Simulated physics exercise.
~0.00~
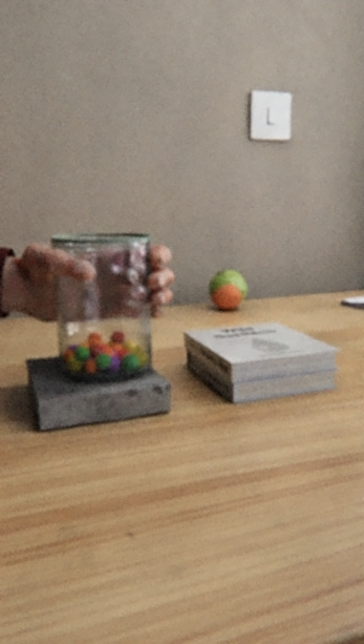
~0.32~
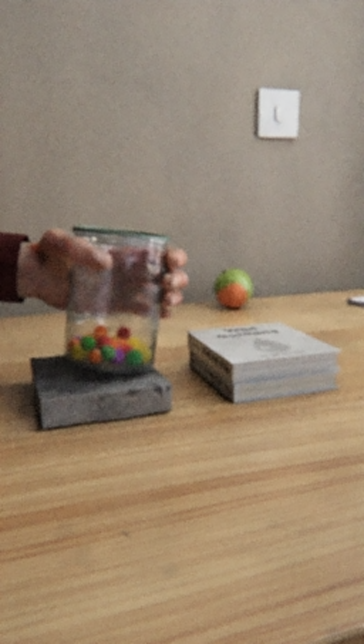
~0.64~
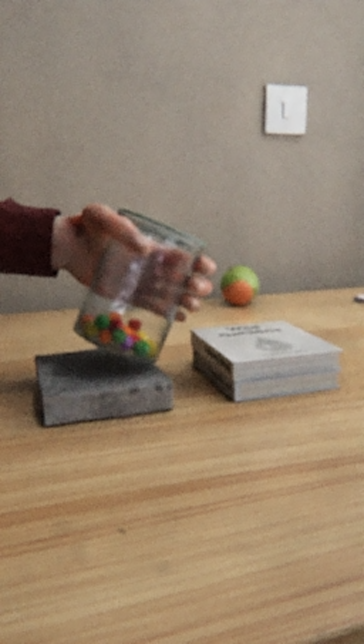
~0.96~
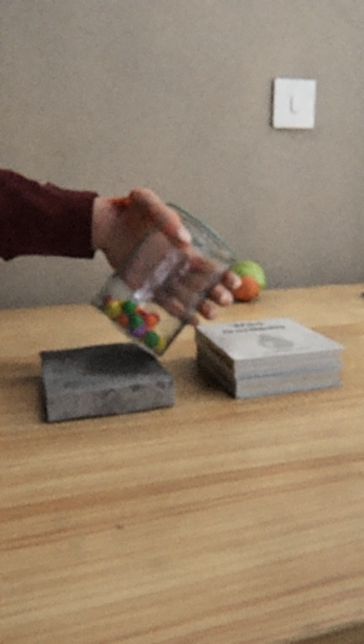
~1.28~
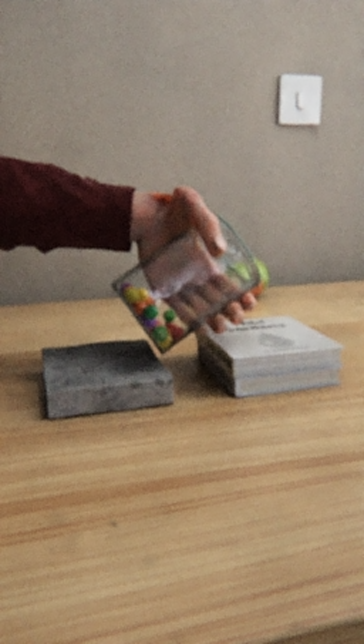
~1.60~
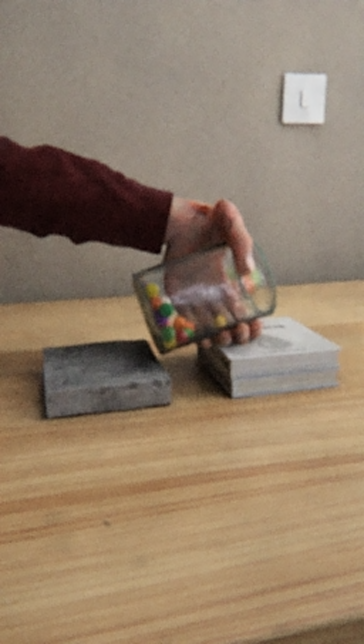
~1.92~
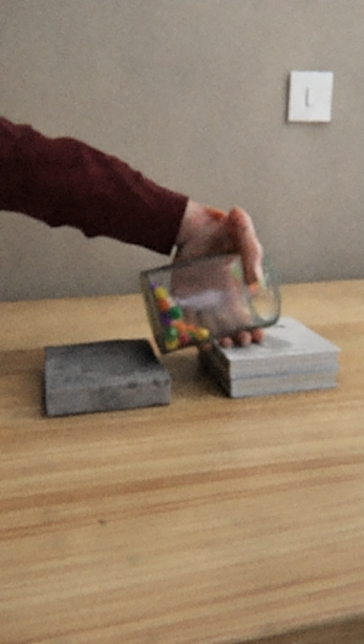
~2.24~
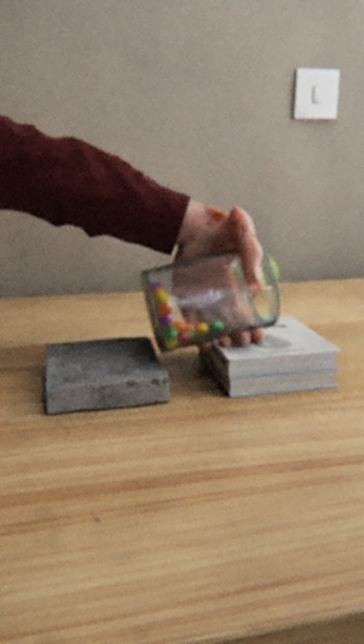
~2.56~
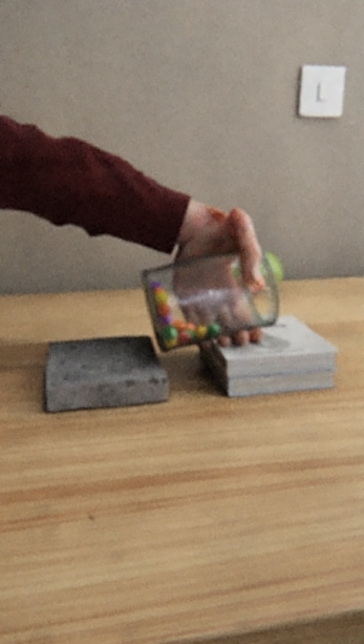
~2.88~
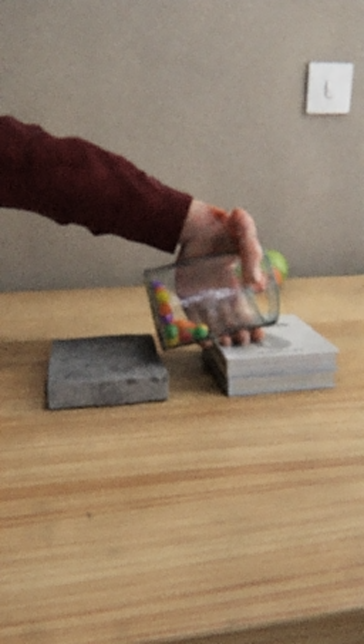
A hand in a dark maroon sleeve grips an open glass jar of small colourful balls on a dark grey slab, seen from the front across a light wooden table. To the right lies a short pile of pale books, with a green and orange ball behind it and a white switch on the grey wall. The hand lifts the jar and tips it rightward, further and further, as the view drifts slightly. The balls gather in the jar's lower corner near its base. Finally the jar rests nearly flat against the books, still held, with everything inside.
